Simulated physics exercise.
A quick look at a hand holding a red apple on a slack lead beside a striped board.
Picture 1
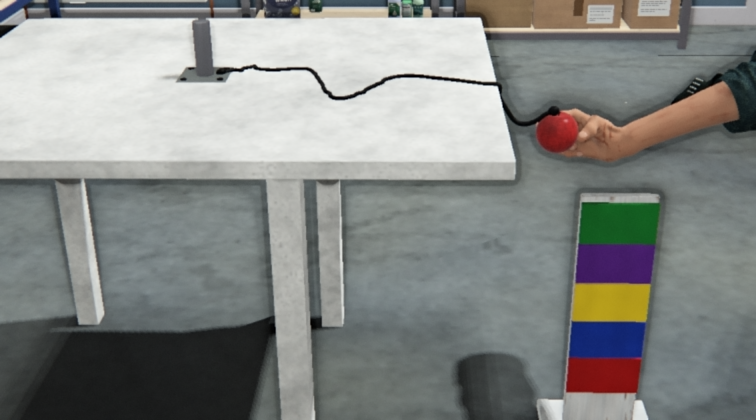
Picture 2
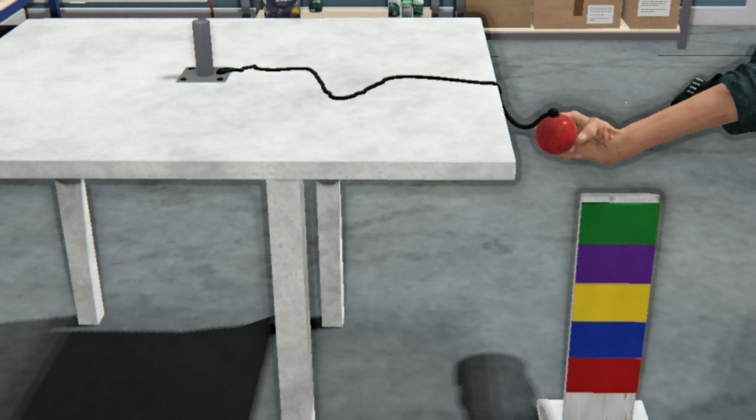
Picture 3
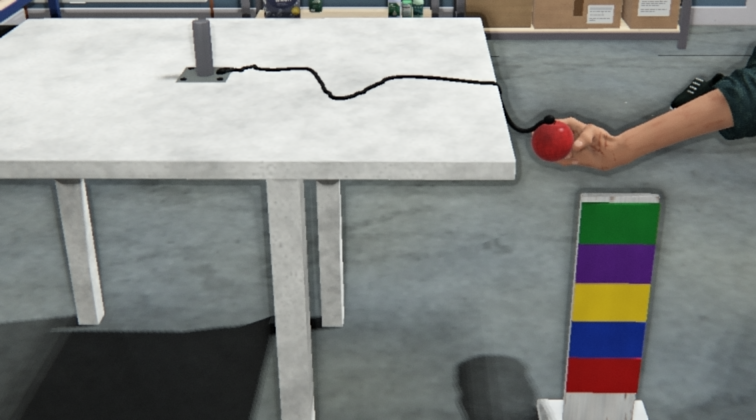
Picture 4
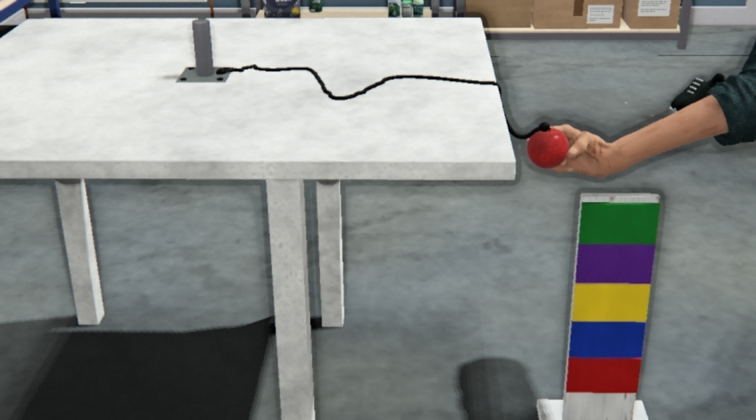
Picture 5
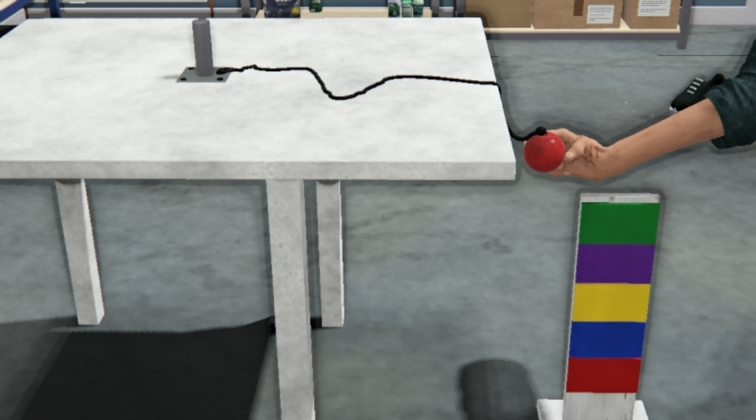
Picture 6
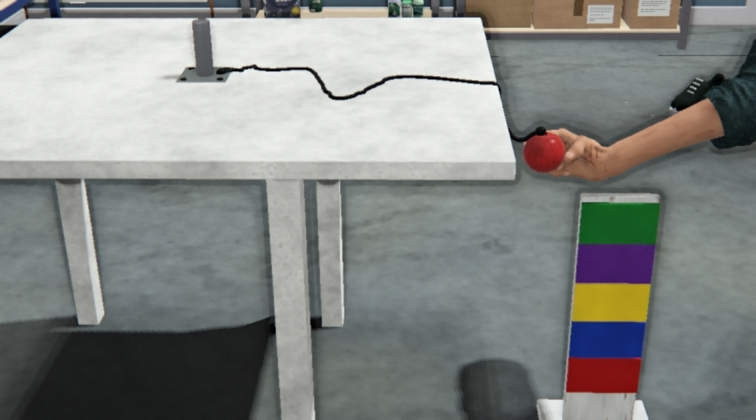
A hand holding a red ball on a slack black cord lowers it slightly leftward.
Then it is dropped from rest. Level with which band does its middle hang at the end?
Its middle rests at the yellow band.
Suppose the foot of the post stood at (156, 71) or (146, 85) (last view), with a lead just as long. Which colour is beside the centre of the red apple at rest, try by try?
One after the other, purple; purple.
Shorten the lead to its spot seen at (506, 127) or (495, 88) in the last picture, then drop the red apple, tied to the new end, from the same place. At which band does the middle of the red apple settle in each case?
Try by try: Purple; green.
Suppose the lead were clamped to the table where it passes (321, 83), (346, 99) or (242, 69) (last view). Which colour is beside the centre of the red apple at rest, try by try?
In that order: Purple; green; yellow.
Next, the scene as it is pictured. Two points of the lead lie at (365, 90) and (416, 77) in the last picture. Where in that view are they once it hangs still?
They go to (468, 85) and to (498, 130).
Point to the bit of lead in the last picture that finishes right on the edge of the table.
The one at (382, 83).
Soon after, apple near (484, 282); level with yellow.
Then, apple near (500, 297); level with yellow.
At rest, apple near (494, 298); level with yellow. The yellow one.
